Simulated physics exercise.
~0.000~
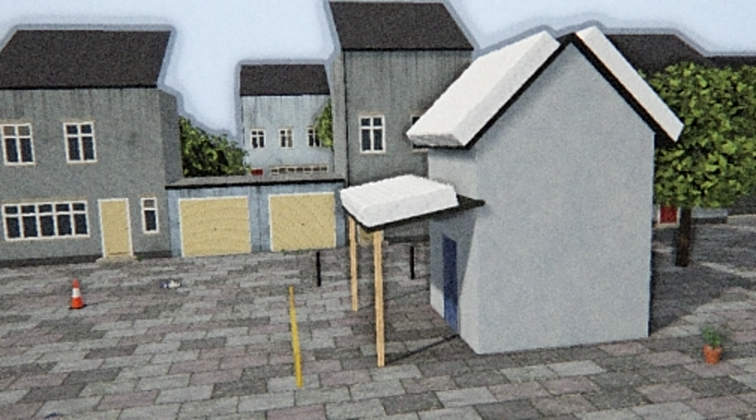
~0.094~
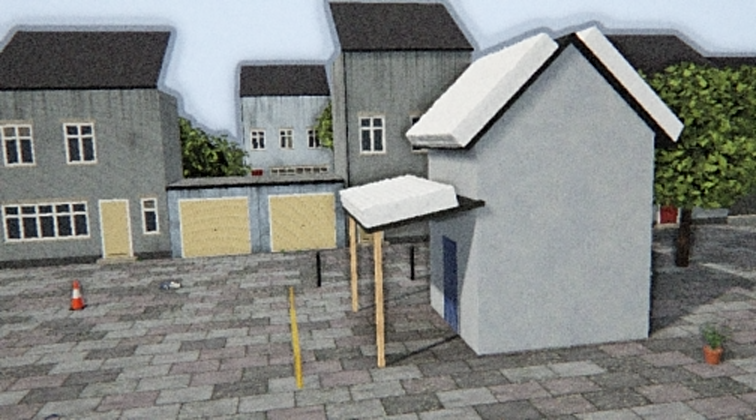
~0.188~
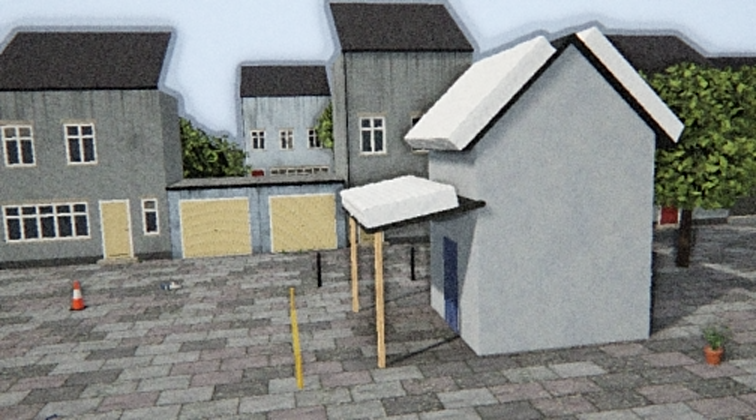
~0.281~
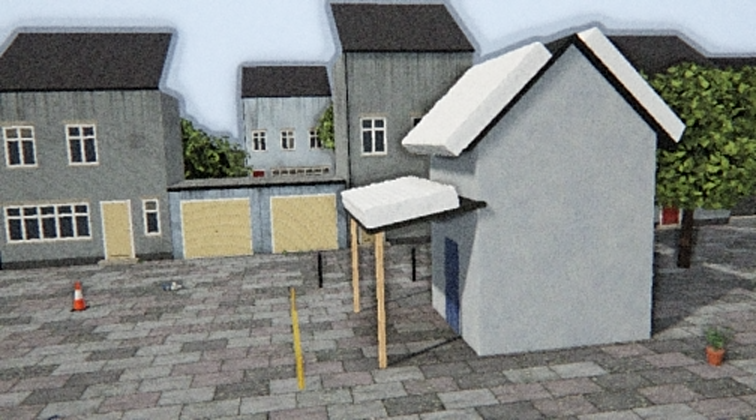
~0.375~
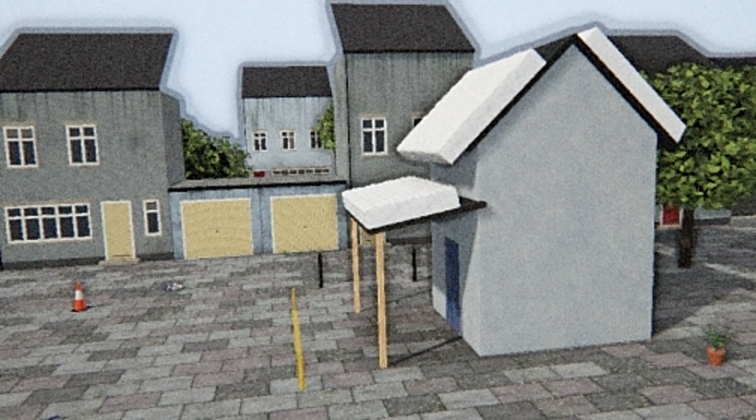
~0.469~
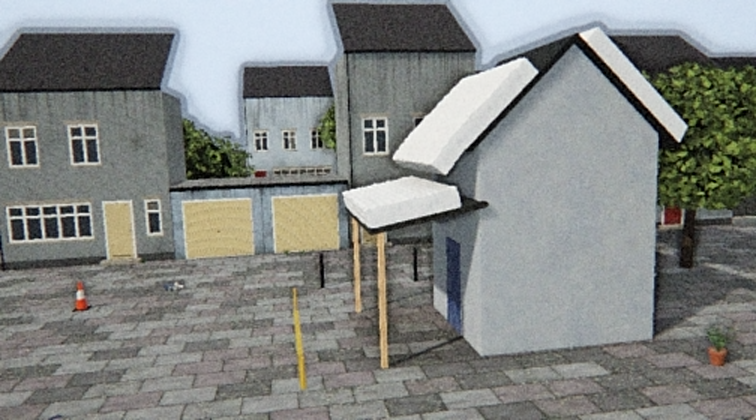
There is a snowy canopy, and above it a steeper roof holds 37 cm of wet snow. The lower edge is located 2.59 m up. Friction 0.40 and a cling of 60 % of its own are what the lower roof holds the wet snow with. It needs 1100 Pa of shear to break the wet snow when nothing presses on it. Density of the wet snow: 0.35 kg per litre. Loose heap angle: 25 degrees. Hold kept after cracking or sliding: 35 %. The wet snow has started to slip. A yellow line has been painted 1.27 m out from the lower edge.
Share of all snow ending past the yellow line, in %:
Roughly 22 %.
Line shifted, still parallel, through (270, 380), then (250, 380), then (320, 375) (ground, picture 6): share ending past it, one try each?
Respectively about 12 in a hundred, 6 in a hundred and 30 in a hundred.
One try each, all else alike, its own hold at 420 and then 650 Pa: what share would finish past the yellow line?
Expect about 45 in a hundred, then about 40 in a hundred.
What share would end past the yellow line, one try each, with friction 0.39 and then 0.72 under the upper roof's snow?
Try 1: 6 %; try 2: 0 %.
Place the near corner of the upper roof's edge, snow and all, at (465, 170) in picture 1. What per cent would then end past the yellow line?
3 %, roughly.
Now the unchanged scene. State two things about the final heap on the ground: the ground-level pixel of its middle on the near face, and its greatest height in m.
The heap centres around (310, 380) and rises about 0.4 m.
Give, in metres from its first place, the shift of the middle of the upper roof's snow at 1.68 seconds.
About 3.6 m.
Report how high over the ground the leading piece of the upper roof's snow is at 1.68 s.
0.2 m, roughly.
After 1.03 s, none is below the lower edge and 0 % is past the line.
After 1.68 s, 27 % is below the lower edge and 7 % is past the line.
After 2.34 s, 48 % is below the lower edge and 21 % is past the line.
After 3.00 s, 49 % is below the lower edge and 22 % is past the line.
After 3.20 s, at the end, 49 % is below the lower edge and 22 % is past the line.
